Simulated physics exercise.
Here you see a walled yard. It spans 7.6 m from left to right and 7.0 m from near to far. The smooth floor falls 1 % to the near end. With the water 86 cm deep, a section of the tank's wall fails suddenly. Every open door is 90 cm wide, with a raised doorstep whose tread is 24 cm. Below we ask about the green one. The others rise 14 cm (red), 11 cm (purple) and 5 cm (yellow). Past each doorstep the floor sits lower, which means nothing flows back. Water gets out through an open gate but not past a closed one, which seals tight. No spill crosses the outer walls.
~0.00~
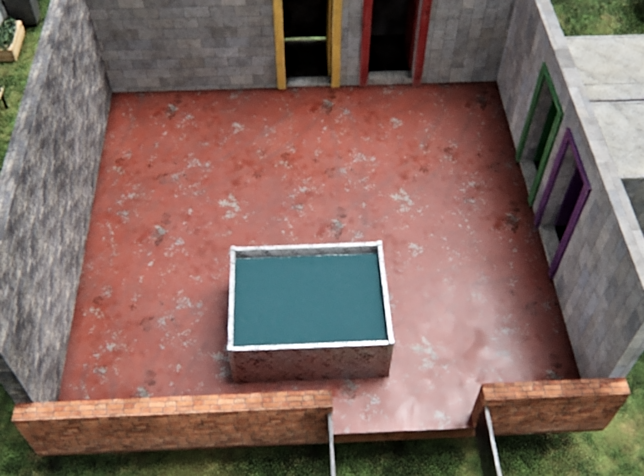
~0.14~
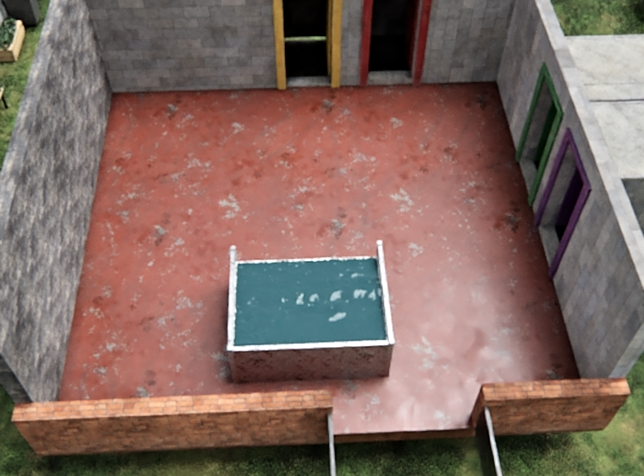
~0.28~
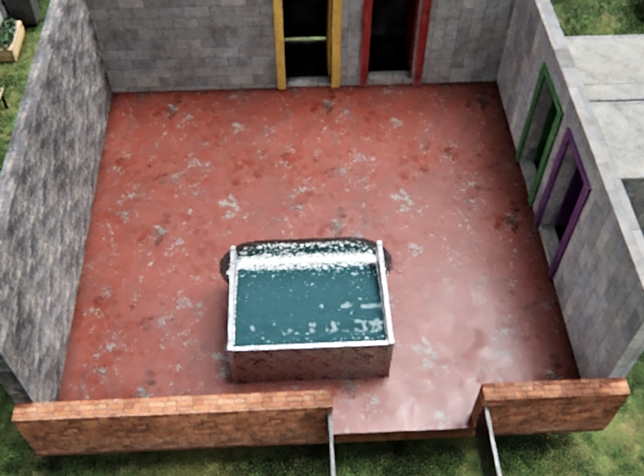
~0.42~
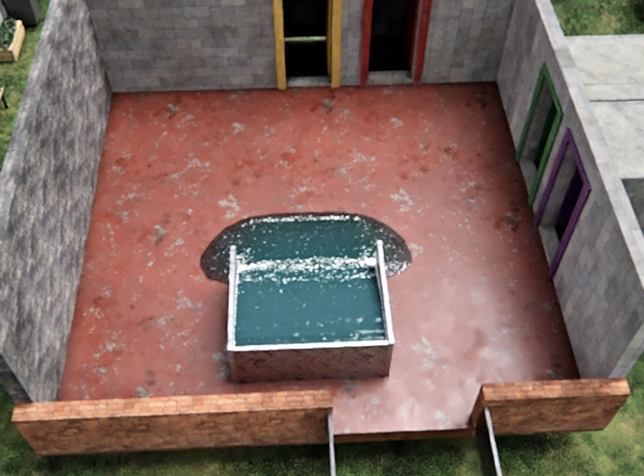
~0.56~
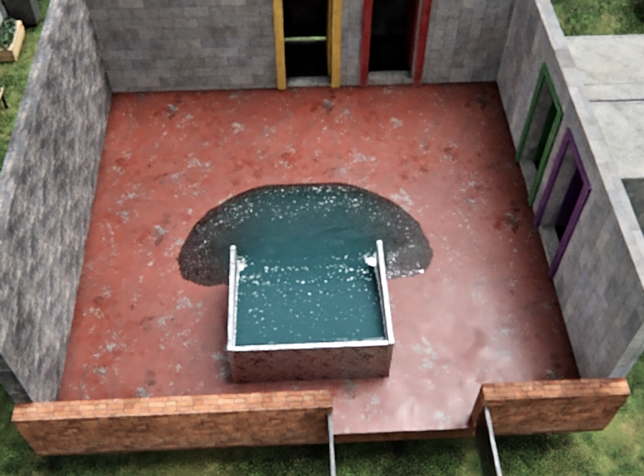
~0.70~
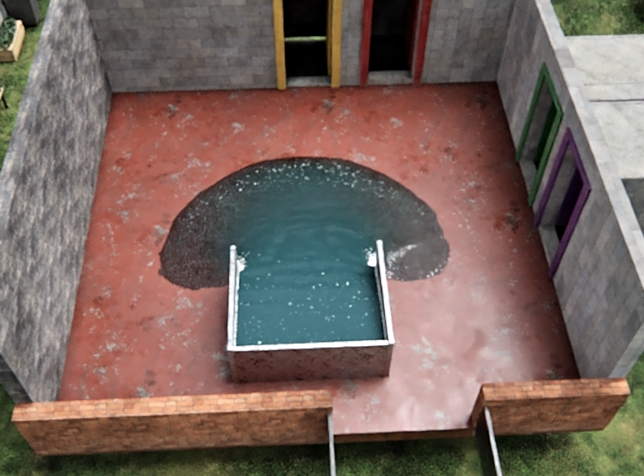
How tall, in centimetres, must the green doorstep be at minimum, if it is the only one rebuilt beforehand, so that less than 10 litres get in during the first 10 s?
It needs to be at least 6 cm tall.
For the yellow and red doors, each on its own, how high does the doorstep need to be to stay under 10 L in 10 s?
You'd want some 31 cm at yellow and some 20 cm at red.
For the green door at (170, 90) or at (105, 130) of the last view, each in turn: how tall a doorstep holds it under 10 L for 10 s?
Around 17 and 20 cm respectively.
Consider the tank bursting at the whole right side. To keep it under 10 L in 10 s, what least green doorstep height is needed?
The answer is some 12.0 cm.
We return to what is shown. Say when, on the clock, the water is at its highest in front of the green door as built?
Peak time: About 4.5 s.
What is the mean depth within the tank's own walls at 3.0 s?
Close to 14 cm deep on average.
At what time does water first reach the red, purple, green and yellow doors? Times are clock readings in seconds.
For red it's 1.4 s, for purple 2.8 s, for green 2.0 s, and for yellow 1.1 s.
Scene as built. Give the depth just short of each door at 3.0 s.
Lab note, cm: Red 20; purple 1; green 5; yellow 23.
After 1.4 s water covers 45 % of the floor, deepest (29 cm) near (294, 273); it has not reached the green door.
After 3.0 s water covers 60 % of the floor, deepest (36 cm) near (131, 97); 5 cm at the green door, 0 litres in over its 7 cm doorstep.
After 10.0 s water covers 100 % of the floor, deepest (12 cm) near (67, 429); 7 cm at the green door, 5 litres in over its 7 cm doorstep.
At the green door as built, the water arrived by 2.1 s and peaked near 10 cm at 4.4 s.
Run again over the same 10 s with other heights there, 19 litres in over 4.5 cm, 4 litres over 7.5 cm. The limit of 10 litres is kept from about 6 cm up.
